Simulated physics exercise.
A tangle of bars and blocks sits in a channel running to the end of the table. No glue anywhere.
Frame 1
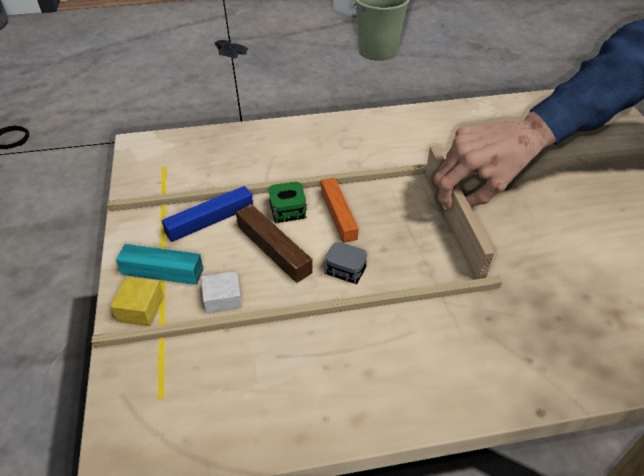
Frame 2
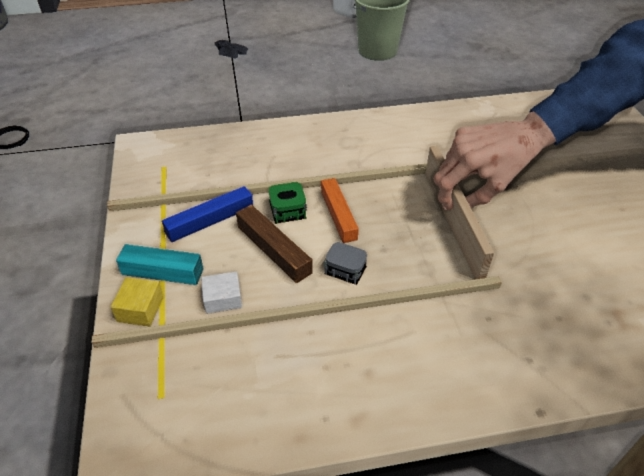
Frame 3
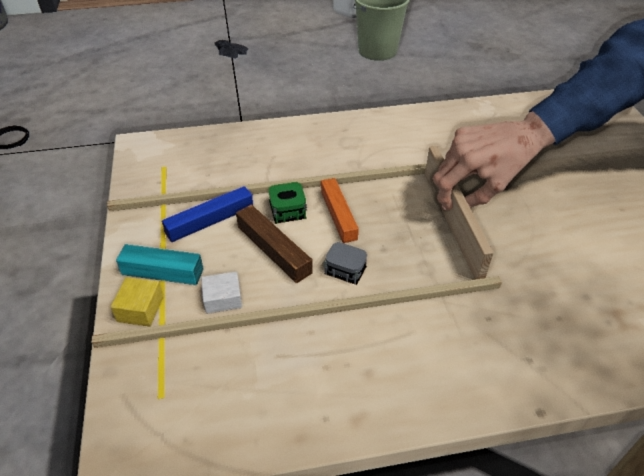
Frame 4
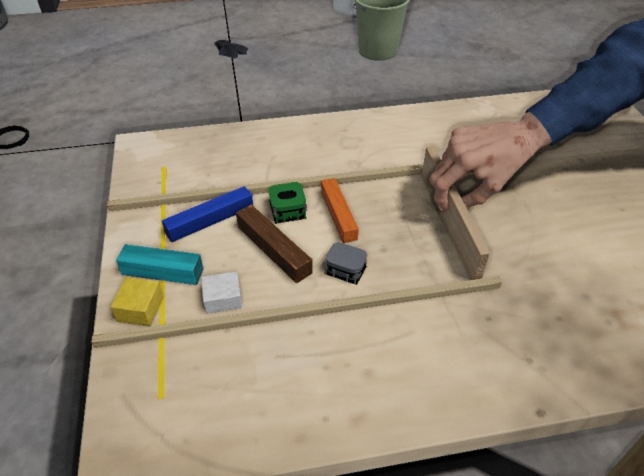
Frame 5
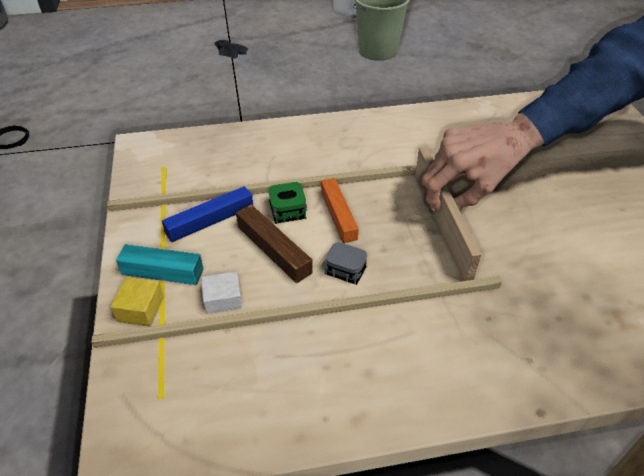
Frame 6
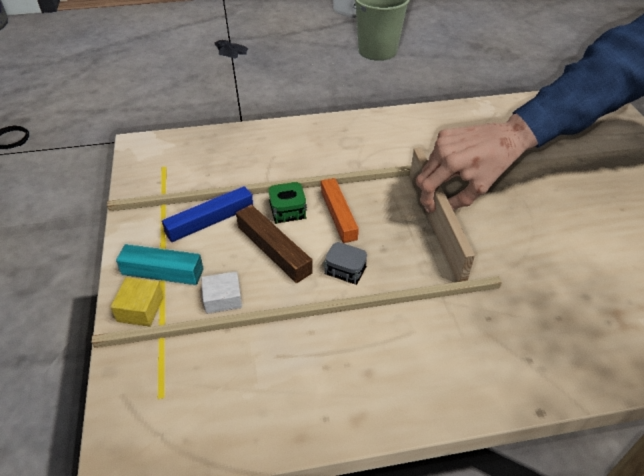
On a wooden tabletop, a hand slides an upright board slightly left along a railed channel toward motionless colourful bars and blocks.
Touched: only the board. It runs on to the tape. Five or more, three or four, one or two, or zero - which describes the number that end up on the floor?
That would be three or four.
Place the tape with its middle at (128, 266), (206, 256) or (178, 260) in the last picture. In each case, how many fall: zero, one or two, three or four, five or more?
Count per stopping tape, as listed: Five or more, 1 or 2, three to four.
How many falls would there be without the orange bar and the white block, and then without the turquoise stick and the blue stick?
That gives 3 in the first case, then 2 in the second.
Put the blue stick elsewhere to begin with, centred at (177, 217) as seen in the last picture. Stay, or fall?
In the end it falls away.
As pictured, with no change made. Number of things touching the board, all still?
That number would be 2.
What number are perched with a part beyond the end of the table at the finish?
That'd be 1.
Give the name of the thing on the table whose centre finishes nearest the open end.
It is the brown bar.
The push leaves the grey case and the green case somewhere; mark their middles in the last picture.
In the last picture the grey case sits around (141, 302) and the green case around (128, 220).
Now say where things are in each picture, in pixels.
The first frame shows yellow block (138, 301); turquoise stick (160, 264); blue stick (209, 213); board (456, 209); tape (163, 262).
The second frame shows turquoise stick (160, 264); orange bar (339, 209).
The third frame shows blue stick (209, 214); board (455, 209).
The fourth frame shows yellow block (138, 302); grey case (346, 263).
The fifth frame shows turquoise stick (160, 264); white block (222, 293).
The sixth frame shows yellow block (138, 302); turquoise stick (160, 264); blue stick (209, 214); board (438, 211); tape (163, 262).
Early on, none off yet; yellow block at rest near (138, 302); turquoise stick at rest near (160, 264); blue stick at rest near (209, 214).
Finally, the number that fall off is three or four; lost, white block, blue stick, turquoise stick and yellow block.
